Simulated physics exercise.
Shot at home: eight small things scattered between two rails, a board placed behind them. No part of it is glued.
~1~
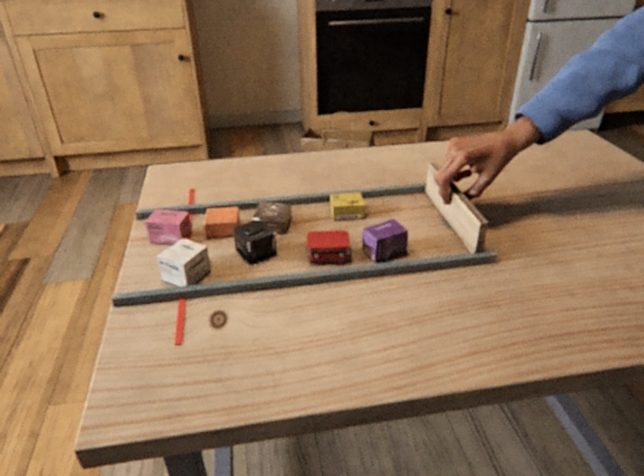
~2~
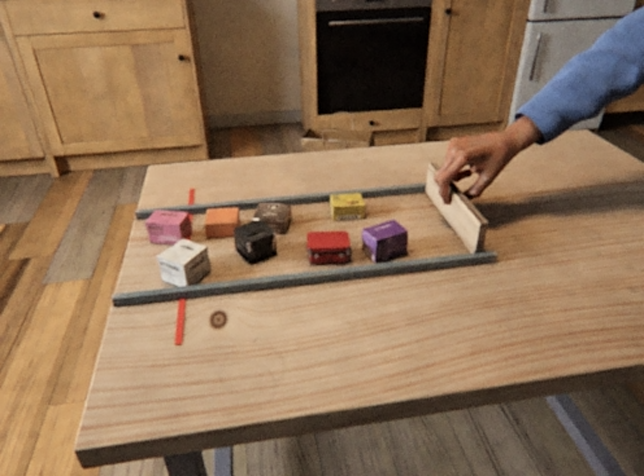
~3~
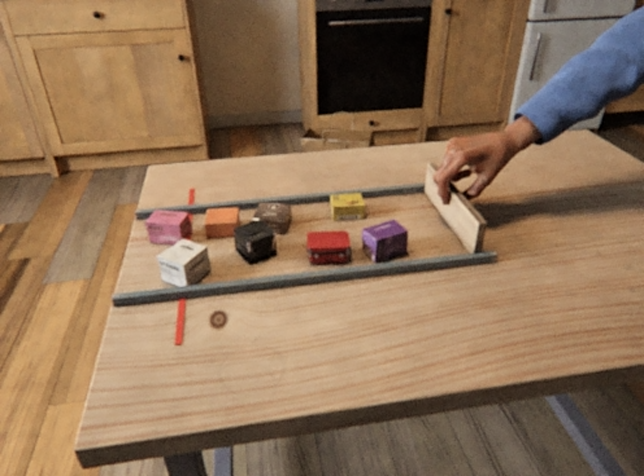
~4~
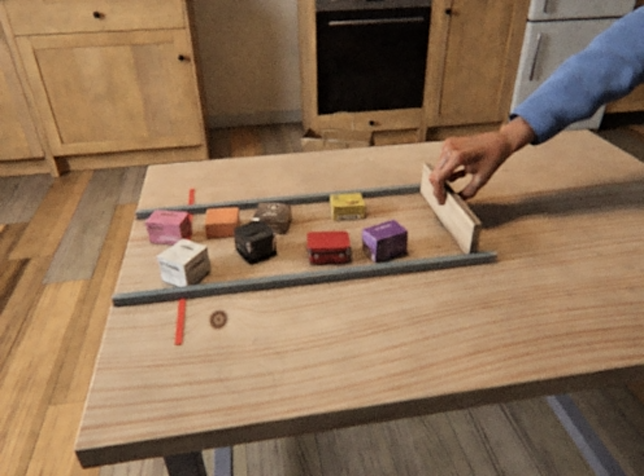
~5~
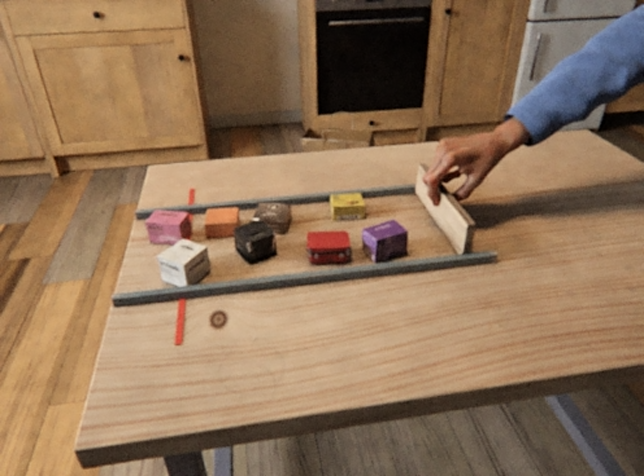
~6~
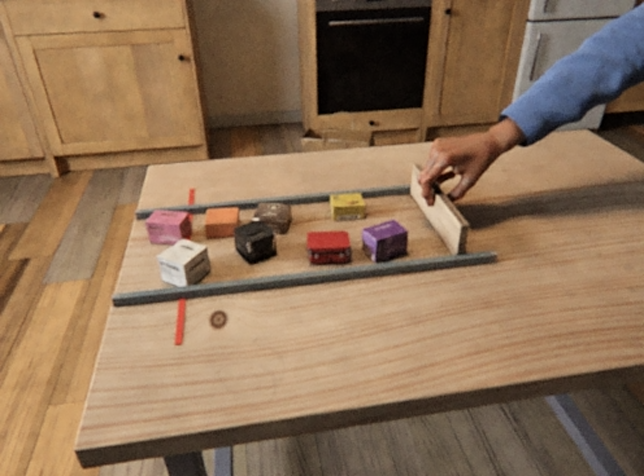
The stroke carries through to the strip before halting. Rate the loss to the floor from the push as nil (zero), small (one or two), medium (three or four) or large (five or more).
The loss is medium.
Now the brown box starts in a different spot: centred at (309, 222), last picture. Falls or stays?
Stays put.
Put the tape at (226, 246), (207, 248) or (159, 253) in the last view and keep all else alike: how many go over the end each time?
In order: 1, 3 and 5.
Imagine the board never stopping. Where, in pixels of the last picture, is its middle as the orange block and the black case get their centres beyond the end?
First one: Around (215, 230). Other one: Around (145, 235).
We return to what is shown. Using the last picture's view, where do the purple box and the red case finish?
The purple box comes to rest close to (162, 263), while the red case rests close to (119, 276).
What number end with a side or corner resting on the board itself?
The count in contact is 2.
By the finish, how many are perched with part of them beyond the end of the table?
Count: 3.
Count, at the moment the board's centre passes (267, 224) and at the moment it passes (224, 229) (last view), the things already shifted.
Up to then 8, and up to the other point 8.
Soon after, none off yet; pink box at rest near (169, 227); white box at rest near (185, 263); orange block at rest near (223, 222).
At rest, the number that fall off is three or four; fallen, orange block, white box and pink box.
